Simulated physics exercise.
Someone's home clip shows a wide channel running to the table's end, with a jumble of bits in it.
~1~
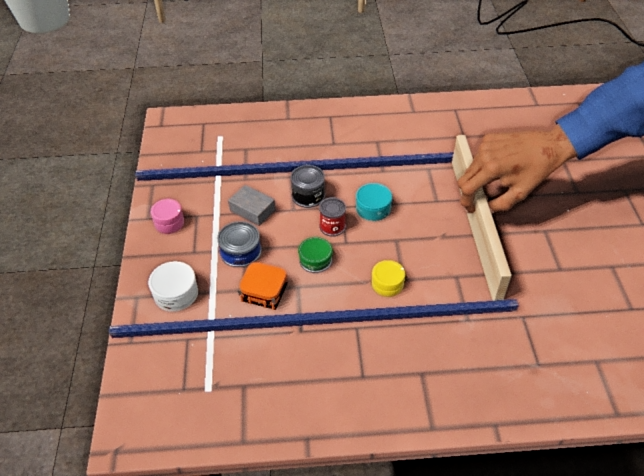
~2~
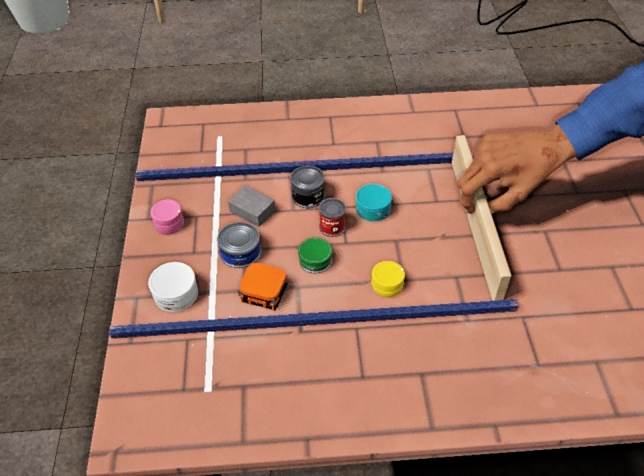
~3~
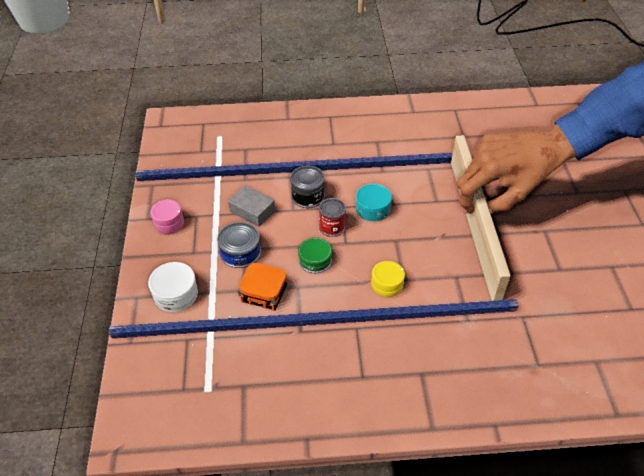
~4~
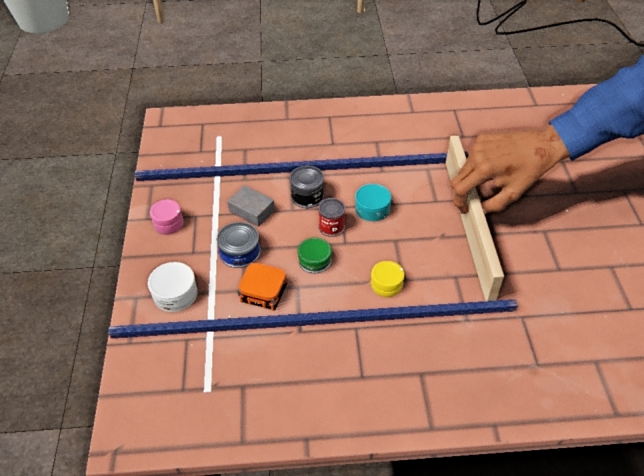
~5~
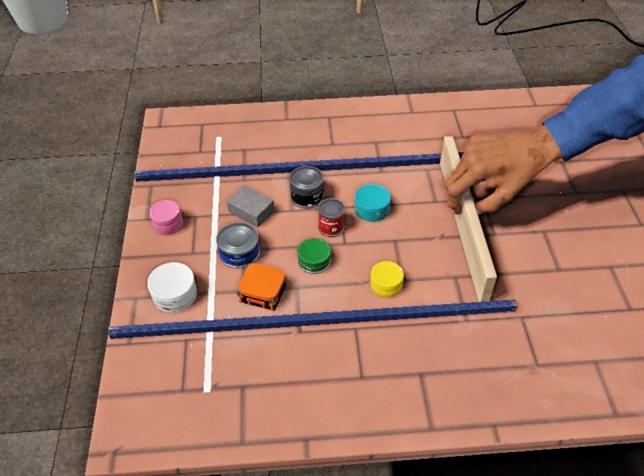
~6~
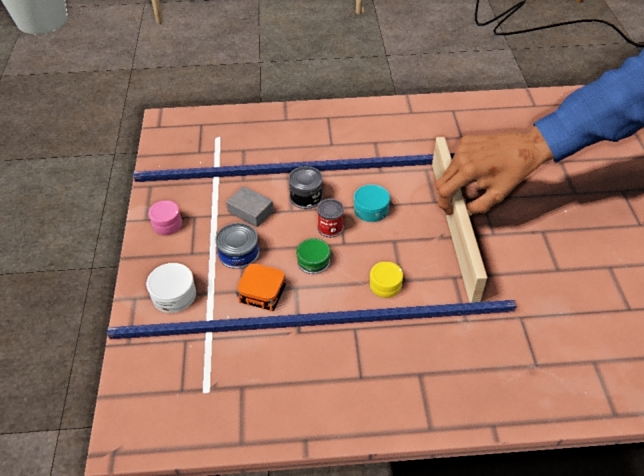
A hand slides a wooden board slightly left between blue rails toward scattered colourful small objects.
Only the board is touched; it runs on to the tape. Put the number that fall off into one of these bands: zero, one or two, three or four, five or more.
Honestly, the push sends none of them over the end.
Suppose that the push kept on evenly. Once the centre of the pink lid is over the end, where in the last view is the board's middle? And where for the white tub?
When the pink lid crosses, the middle is near (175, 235); when the white tub crosses, near (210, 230).
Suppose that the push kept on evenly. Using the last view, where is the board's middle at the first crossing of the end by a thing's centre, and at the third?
The middle is near (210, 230) first and near (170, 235) after.
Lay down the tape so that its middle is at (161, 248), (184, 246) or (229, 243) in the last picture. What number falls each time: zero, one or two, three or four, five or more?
Lab note - count at each of the three spots: Five or more; one to two; zero.
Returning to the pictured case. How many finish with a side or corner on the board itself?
The count in contact is 5.
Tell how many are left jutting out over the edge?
Result: 1.
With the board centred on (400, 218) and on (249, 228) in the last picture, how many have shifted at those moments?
Up to then 0, and up to the other point 9.
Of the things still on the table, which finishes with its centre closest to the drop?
Foremost is the white tub.
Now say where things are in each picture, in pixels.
The first frame shows pink lid (168, 217); white tub (174, 287); blue pot (239, 244); board (478, 213); tape (215, 243).
The second frame shows white tub (174, 287); orange case (264, 287).
The third frame shows blue pot (239, 245); yellow lid (388, 279).
The fourth frame shows pink lid (167, 217); red pot (332, 218).
The fifth frame shows white tub (173, 288); black tin (307, 187).
The sixth frame shows pink lid (166, 218); white tub (172, 288); blue pot (238, 246); board (457, 215); tape (213, 244).
Soon after, none off yet; pink lid at rest near (166, 218); white tub at rest near (172, 288); blue pot at rest near (238, 246).
At rest, the number that fall off is zero.
